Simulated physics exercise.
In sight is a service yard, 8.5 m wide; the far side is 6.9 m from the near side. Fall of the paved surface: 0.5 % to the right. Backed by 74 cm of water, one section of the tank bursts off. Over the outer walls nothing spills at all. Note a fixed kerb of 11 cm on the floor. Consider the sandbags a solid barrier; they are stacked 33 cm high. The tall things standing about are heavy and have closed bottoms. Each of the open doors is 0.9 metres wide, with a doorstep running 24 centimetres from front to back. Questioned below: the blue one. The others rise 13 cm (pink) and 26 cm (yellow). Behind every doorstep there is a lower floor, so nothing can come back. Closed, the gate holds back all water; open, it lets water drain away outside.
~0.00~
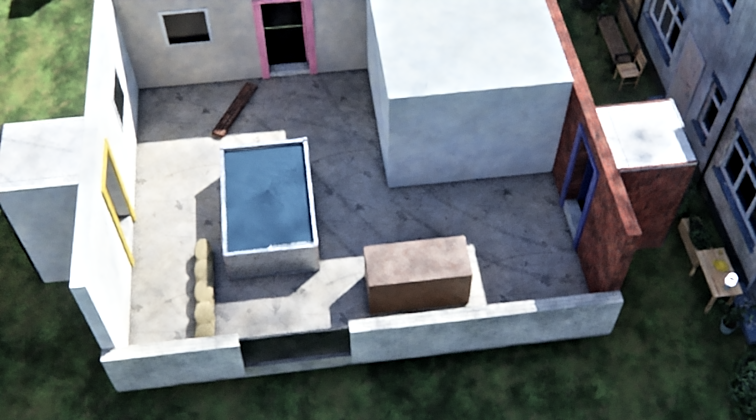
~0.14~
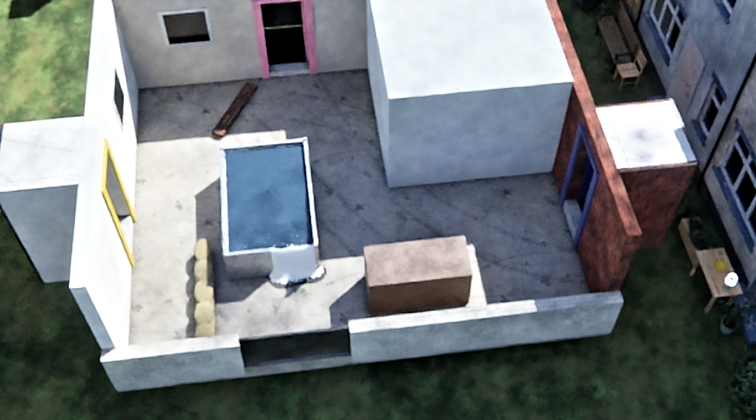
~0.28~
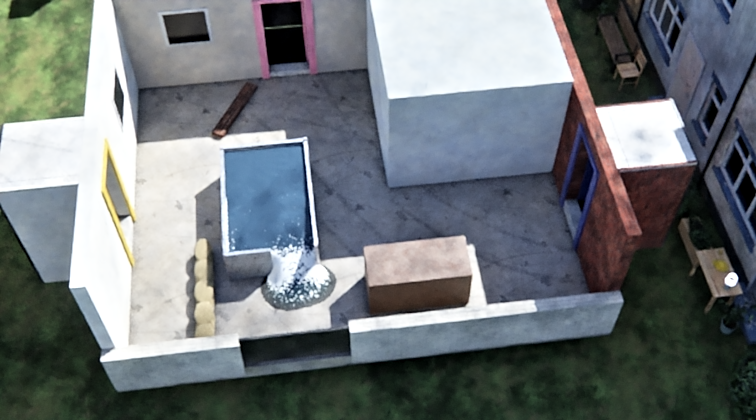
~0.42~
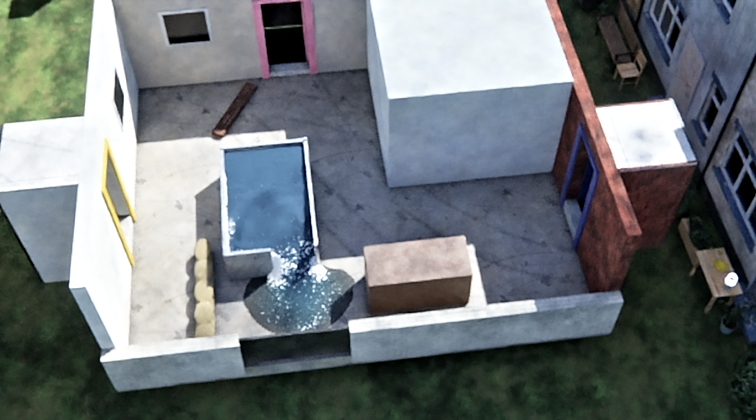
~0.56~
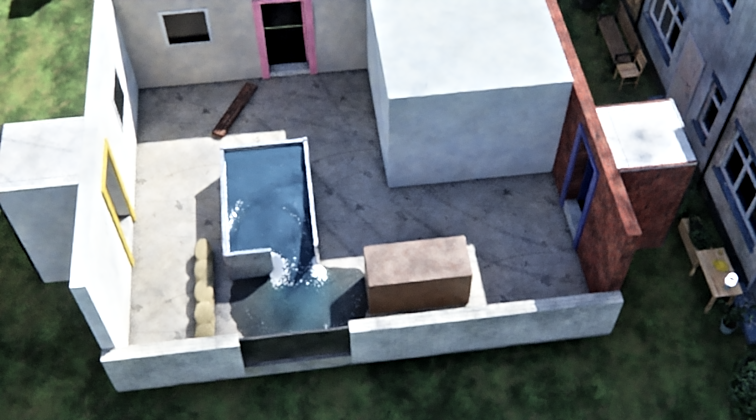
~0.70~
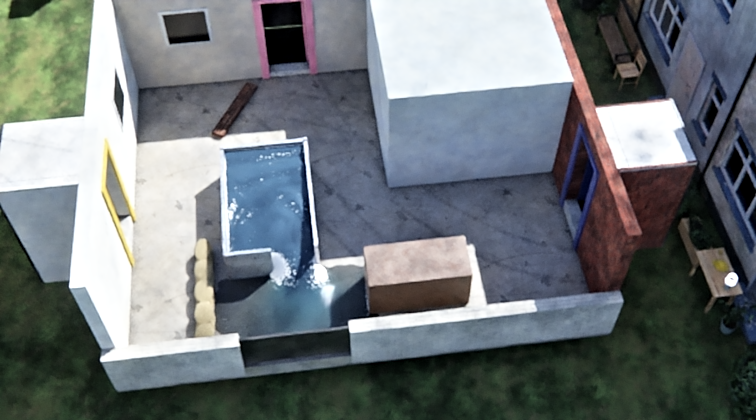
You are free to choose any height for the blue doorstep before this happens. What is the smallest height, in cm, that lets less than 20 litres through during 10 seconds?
About 6.5 cm.
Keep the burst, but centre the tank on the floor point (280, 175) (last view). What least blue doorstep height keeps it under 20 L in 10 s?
It should be around 9.0 cm high.
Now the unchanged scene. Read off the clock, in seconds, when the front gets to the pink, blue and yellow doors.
Arrival times: Pink 7.5 seconds, blue 3.0 seconds, yellow 3.0 seconds.
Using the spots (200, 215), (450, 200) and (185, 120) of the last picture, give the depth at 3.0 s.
Depths in order: 2 / 0 / 0 cm.
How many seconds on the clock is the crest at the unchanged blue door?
Peak time: About 4.5 s.
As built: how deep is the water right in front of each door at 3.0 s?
Reading in centimetres: Pink = 0, blue = 2, yellow = 1.
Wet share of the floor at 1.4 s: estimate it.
15 %.
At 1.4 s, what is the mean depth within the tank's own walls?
About 54 centimetres on average.
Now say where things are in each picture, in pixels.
The first frame shows the tank at (267, 197) is whole and still, 74 cm deep; the blue door at (578, 195) is dry.
In the second frame, the front is at (280, 286), 0.3 m from the gap at (295, 263); 0.2 m2 of floor is wet, 74 cm left at the back.
In the third frame, the front is at (288, 307), 0.8 m from the gap at (295, 264); 0.7 m2 of floor is wet, 74 cm left at the back.
In the fourth frame, water pours out at (295, 264) and has run 1.4 m, to a hidden place; about 7 cm deep outside, 74 cm at the back.
In the fifth frame, the front is at a hidden place, 1.7 m from the gap at (295, 264); 3.2 m2 of floor is wet, 74 cm left at the back.
In the sixth frame, the front is at a hidden place, 1.9 m from the gap at (295, 264); 4.0 m2 of floor is wet, 71 cm left at the back; the blue door at (578, 195), 5.4 m from the gap, is still 4.1 m from the nearest water.
After 1.4 s water covers 15 % of the floor, deepest (44 cm) near (311, 339); it has not reached the blue door.
After 3.0 s water covers 30 % of the floor, deepest (34 cm) near (596, 316); 2 cm at the blue door, 0 litres in over its 25 cm doorstep.
After 10.0 s water covers 90 % of the floor, deepest (14 cm) near (322, 347); 10 cm at the blue door, 0 litres in over its 25 cm doorstep.
At the blue door as built, the water arrived by 3.0 s and peaked near 10 cm at 4.4 s.
With a doorstep of 5.5 cm, 33 litres would have come in within the 10 s; with 7.5 cm, 12 litres. So under 20 litres takes about 6.5 cm.
